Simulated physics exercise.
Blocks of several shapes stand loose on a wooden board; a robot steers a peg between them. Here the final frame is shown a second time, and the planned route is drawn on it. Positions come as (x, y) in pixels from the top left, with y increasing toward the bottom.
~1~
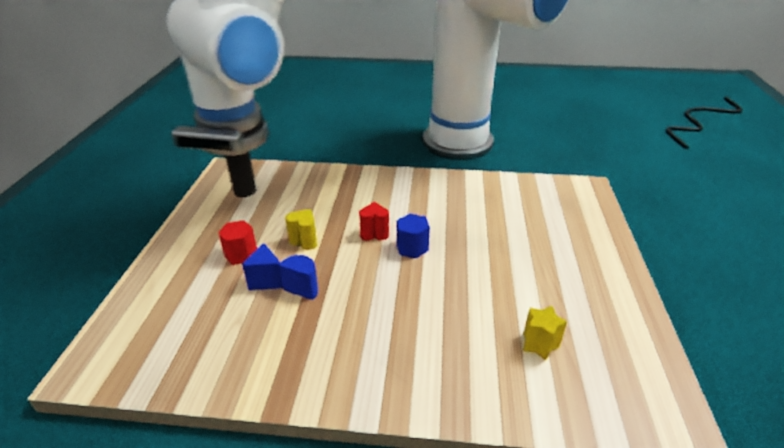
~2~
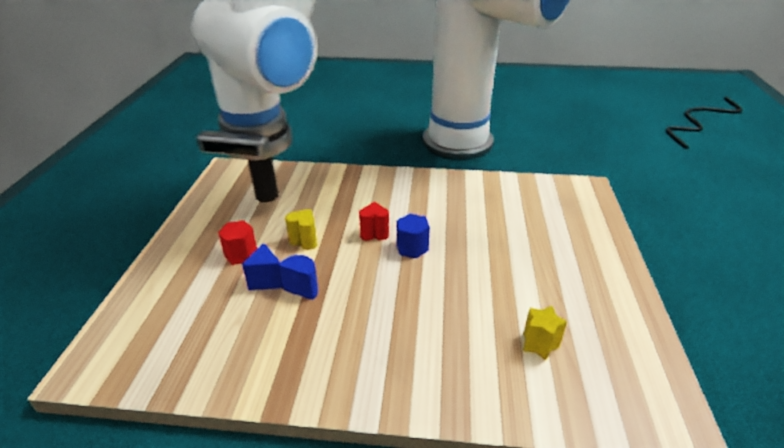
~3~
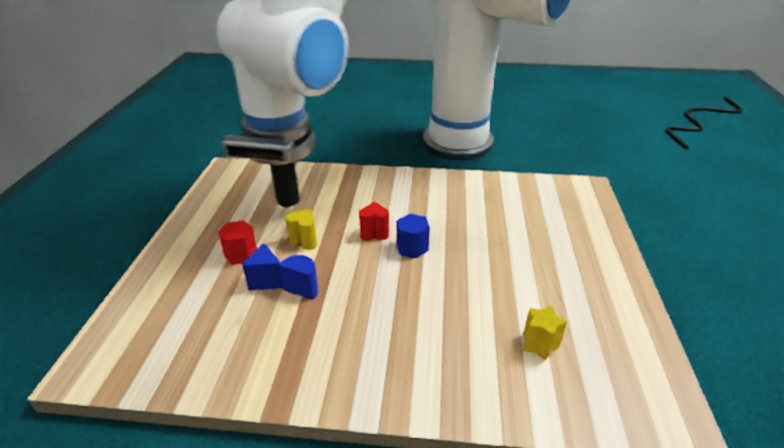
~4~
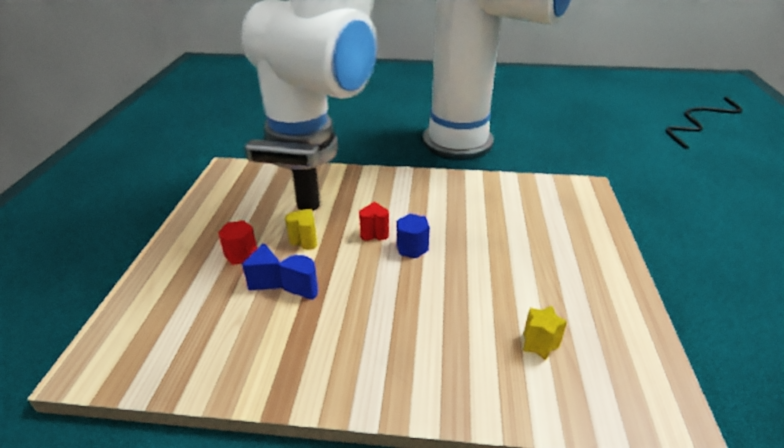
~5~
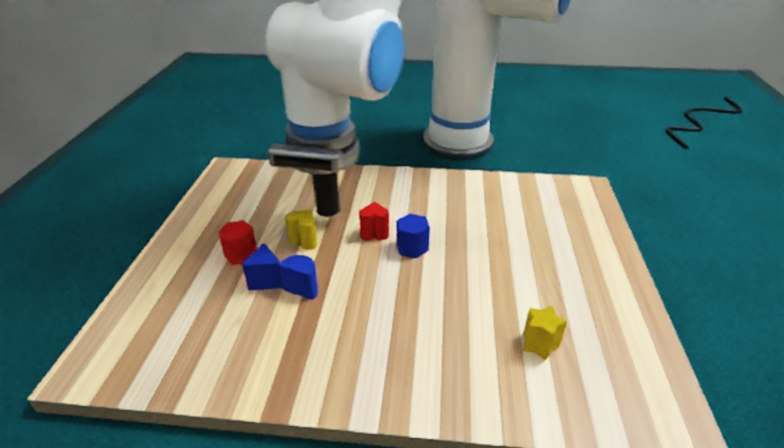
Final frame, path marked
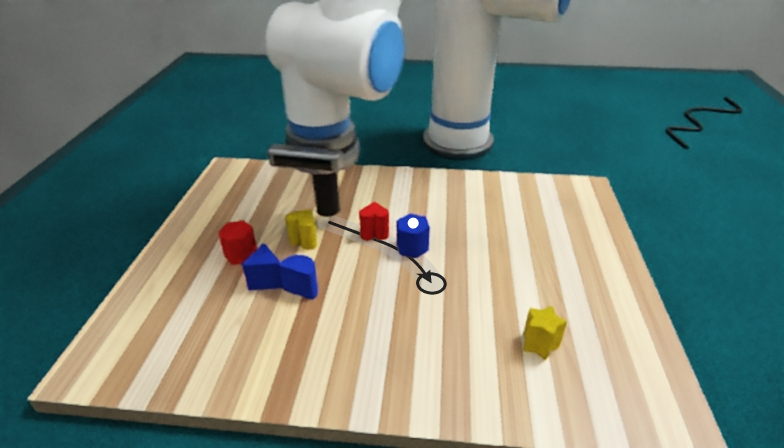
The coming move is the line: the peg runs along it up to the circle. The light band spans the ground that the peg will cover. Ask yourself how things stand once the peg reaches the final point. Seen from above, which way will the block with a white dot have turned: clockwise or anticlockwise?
Seen from above, its turn is clockwise.
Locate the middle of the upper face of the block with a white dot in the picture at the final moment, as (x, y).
It should be at (440, 226) by then.
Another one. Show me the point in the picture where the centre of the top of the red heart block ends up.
It ends at (416, 215).
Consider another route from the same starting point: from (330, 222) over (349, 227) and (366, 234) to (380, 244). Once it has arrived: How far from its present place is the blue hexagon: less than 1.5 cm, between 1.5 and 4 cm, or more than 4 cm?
Overall it shifts between 1.5 and 4 cm.
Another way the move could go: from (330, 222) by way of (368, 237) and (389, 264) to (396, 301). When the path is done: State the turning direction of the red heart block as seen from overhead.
It turns round anticlockwise.
Path on the board, from (330, 222) over (367, 236) and (405, 254) to (431, 283); the dot is on the blue hexagon.
The first path, step by step. One third of the way, peg (367, 224); red heart block (390, 215), turned 35° anticlockwise.
Two thirds of the way, peg (406, 242); red heart block (416, 215), turned 80° anticlockwise; blue hexagon (440, 226), turned 45° clockwise.
At the end, peg (432, 270); yellow heart block in place; red heart block (416, 215), turned 80° anticlockwise; blue hexagon (440, 226), turned 45° clockwise.
